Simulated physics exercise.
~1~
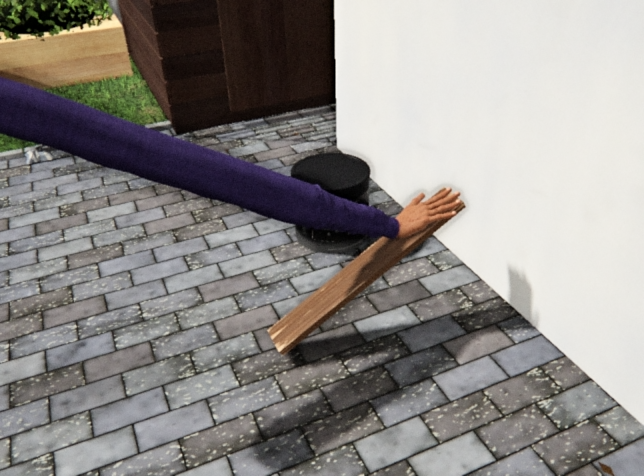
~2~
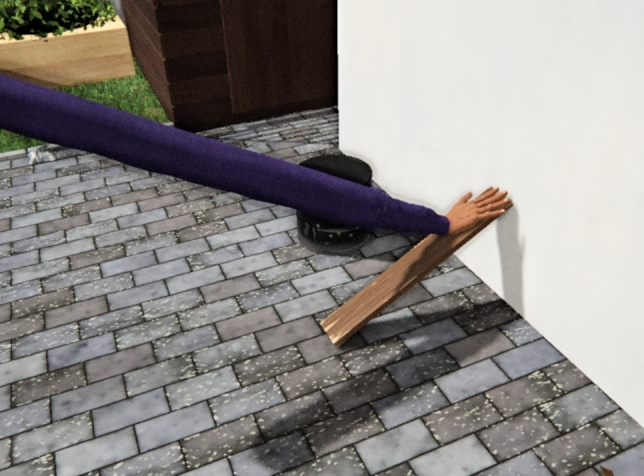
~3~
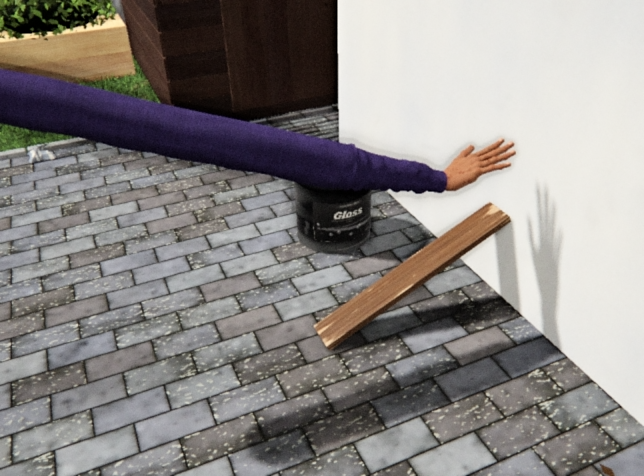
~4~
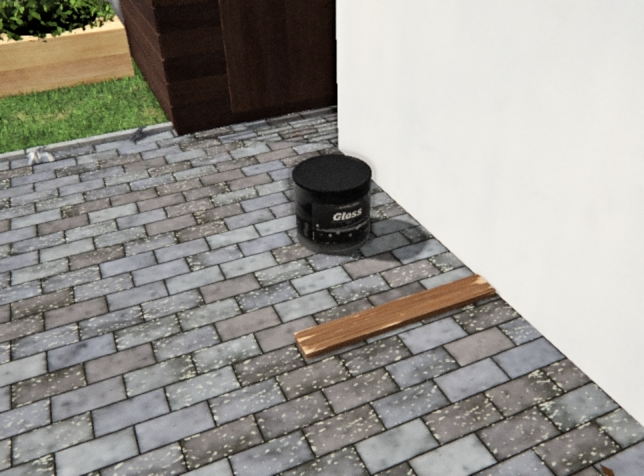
A hand in a long purple sleeve holds the upper end of a brown wooden plank on a grey paved patio, seen from above at a slight angle. A black pail stands behind the plank beside a white wall, with a dark wooden structure, grass and a planter farther back. The hand moves the plank to the right until its raised end leans against the wall. It then lets go and draws back, leaving the plank tilted. The plank slides down and ends lying low across the paving near the wall, while the pail stays in place.
